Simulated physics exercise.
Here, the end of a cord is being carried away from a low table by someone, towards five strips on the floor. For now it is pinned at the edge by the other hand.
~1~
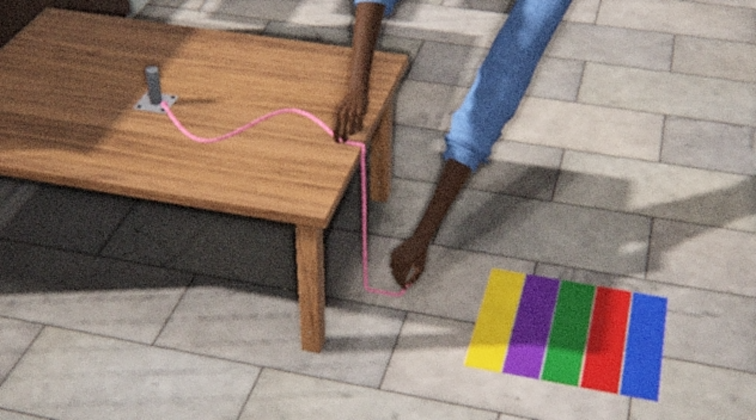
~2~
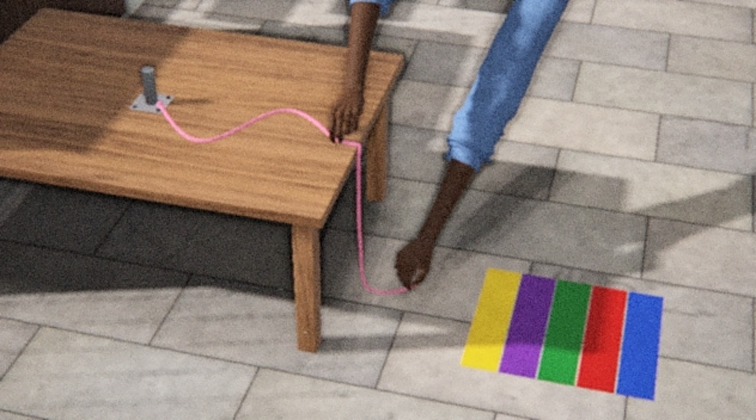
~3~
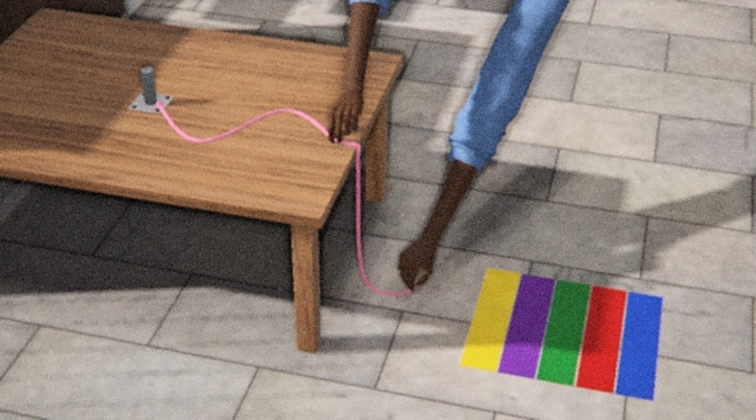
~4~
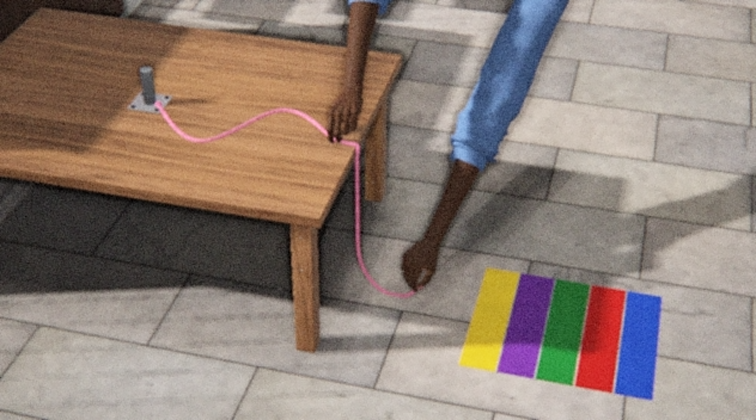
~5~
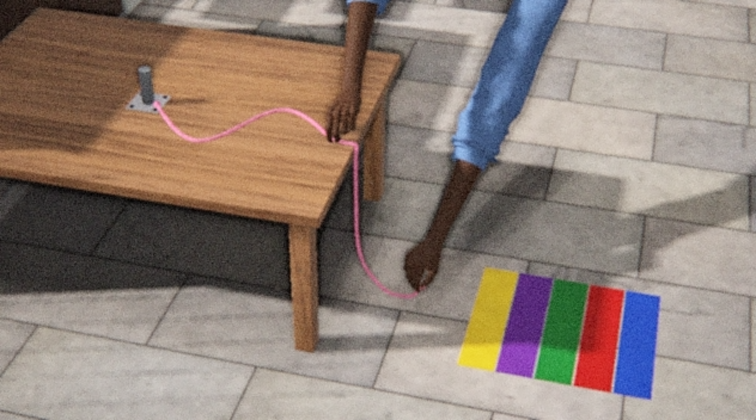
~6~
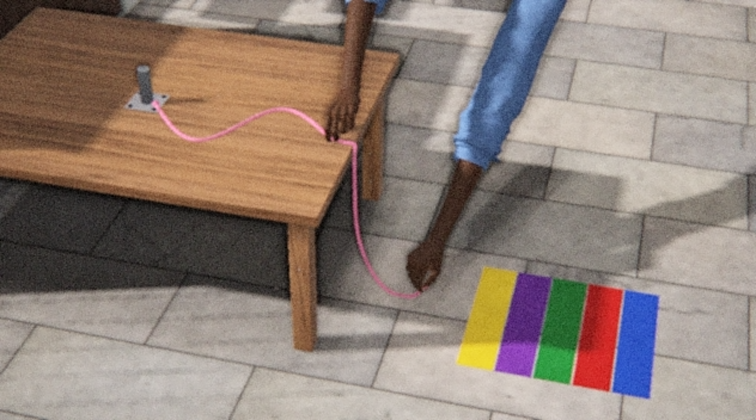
A hand pins a pink cord at the table's edge while another draws its end slightly right.
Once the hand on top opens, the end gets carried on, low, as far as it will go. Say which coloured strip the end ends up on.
It ends up on the red strip.
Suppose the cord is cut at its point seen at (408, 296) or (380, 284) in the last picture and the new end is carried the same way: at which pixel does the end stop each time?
The pixels are close to (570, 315) and (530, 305), one per try.
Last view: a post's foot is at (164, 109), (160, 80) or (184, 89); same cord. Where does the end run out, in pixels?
Approximate pixels in order: (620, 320), (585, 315), (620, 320).
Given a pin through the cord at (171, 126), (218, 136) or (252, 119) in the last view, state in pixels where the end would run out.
In order of the tries: About (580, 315), about (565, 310), about (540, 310).
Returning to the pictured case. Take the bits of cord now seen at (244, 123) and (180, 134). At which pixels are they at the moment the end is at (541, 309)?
They move to (283, 133) and (211, 118) respectively.
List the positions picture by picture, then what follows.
End (407, 286); yellow (487, 350); purple (525, 357); green (563, 364); red (602, 371); blue (641, 378), in the first picture.
End (411, 287); cord through (172, 121) (230, 133) (294, 112) (348, 143) (359, 208) (361, 268), in the second picture.
End (415, 288), in the third picture.
End (418, 288); cord through (170, 121) (229, 133) (293, 111) (346, 143) (358, 208) (363, 269), in the fourth picture.
End (420, 289), in the fifth picture.
End (423, 288); cord through (167, 121) (226, 132) (290, 111) (344, 142) (355, 207) (370, 268), in the sixth picture.
Soon after, end near (542, 309); over purple.
Then, end near (577, 315); over green.
At full stretch, end near (598, 318); over red. The end stops over the red strip.
